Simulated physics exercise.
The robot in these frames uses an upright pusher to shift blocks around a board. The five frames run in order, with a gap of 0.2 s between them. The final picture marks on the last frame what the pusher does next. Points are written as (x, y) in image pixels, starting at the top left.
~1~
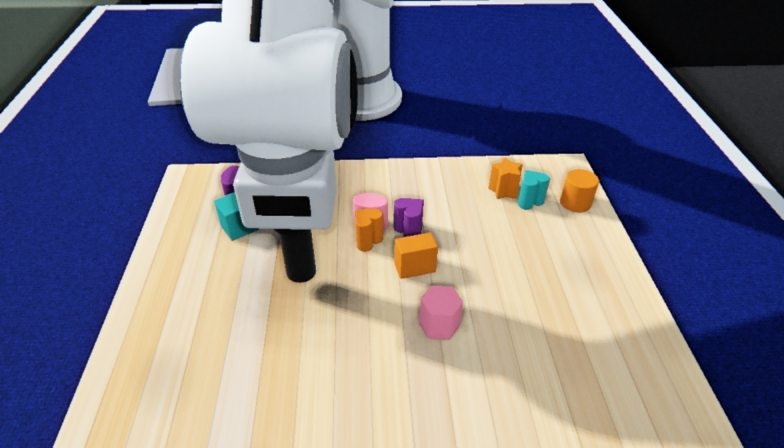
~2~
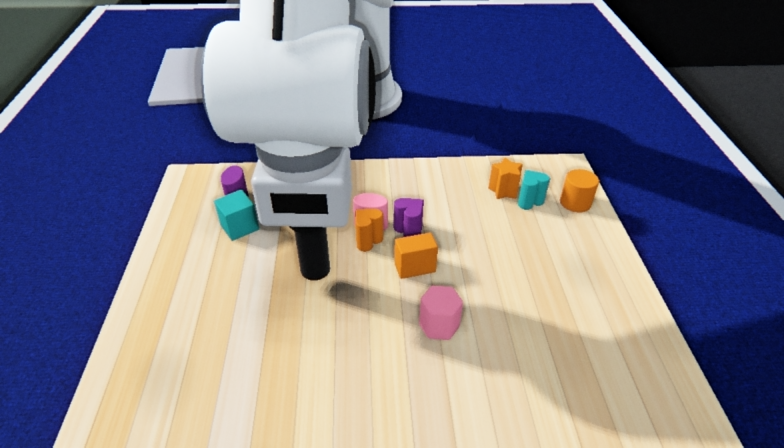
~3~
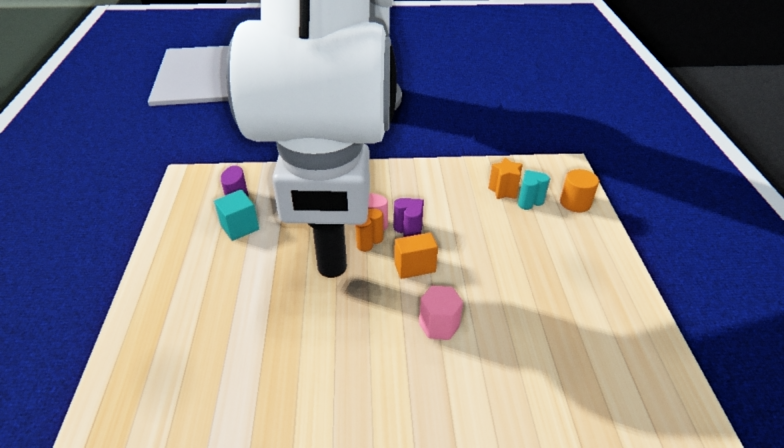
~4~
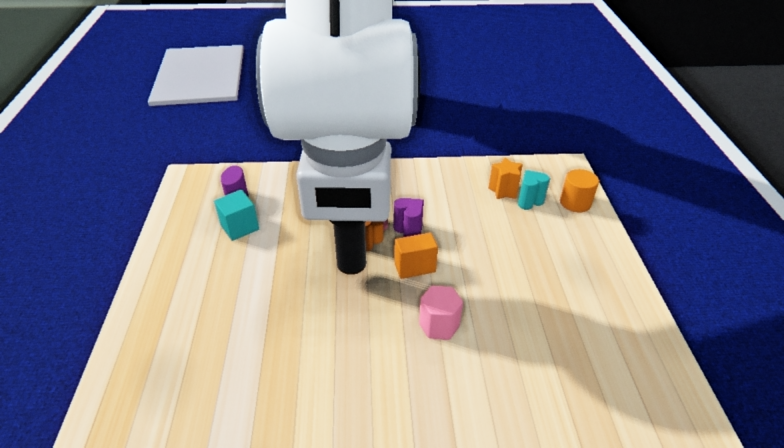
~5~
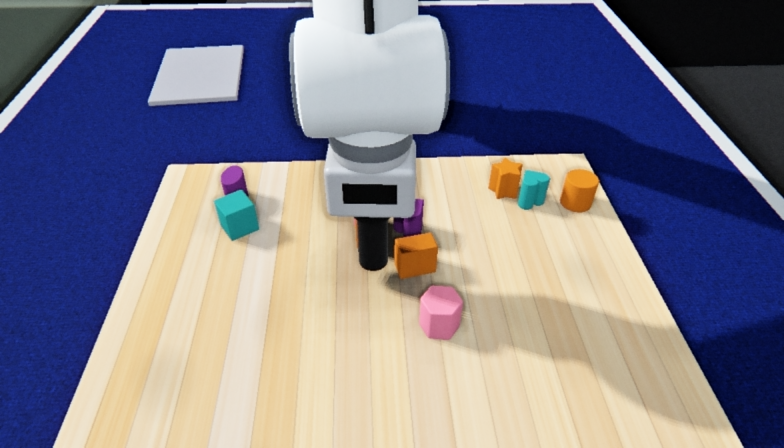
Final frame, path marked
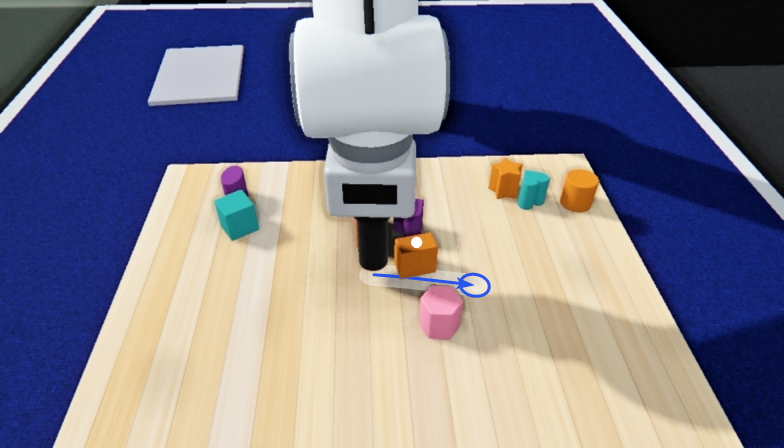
The robot arm slid its upright black pusher steadily to the right across the wooden board, passing in front of the orange heart-shaped block and drawing close to the orange oblong, while the blocks stayed put.
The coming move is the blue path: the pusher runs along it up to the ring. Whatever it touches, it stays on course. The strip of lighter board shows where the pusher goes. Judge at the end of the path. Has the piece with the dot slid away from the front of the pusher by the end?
I believe so.
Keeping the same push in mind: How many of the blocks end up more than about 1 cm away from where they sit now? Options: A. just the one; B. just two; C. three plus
Correct choice: A.
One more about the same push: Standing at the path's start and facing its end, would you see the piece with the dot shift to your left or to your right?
Off to the left side.
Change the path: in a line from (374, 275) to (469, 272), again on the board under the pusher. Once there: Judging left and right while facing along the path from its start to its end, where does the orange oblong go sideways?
Left side.
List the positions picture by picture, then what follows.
In the first picture, lower end of the pusher at (301, 272), tops of blocks, orange heart-shaped block at (367, 216), orange oblong at (417, 242).
In the second picture, pusher at (316, 270), blocks as before.
In the third picture, pusher at (332, 268), blocks as before.
In the fourth picture, pusher at (352, 264), blocks as before.
In the fifth picture, pusher at (373, 261), orange heart-shaped block hidden, orange oblong at (417, 242).
The drawn path runs straight from (374, 275) to (475, 285); the dot is on the orange oblong.
On the path given first. One third of the way, pusher at (408, 264); orange oblong at (437, 240), turned 20° anticlockwise.
Two thirds of the way, pusher at (442, 268); orange oblong at (462, 235), turned 60° anticlockwise.
At the end, pusher at (477, 271); orange heart-shaped block not moved; orange oblong at (476, 234), turned 105° anticlockwise.
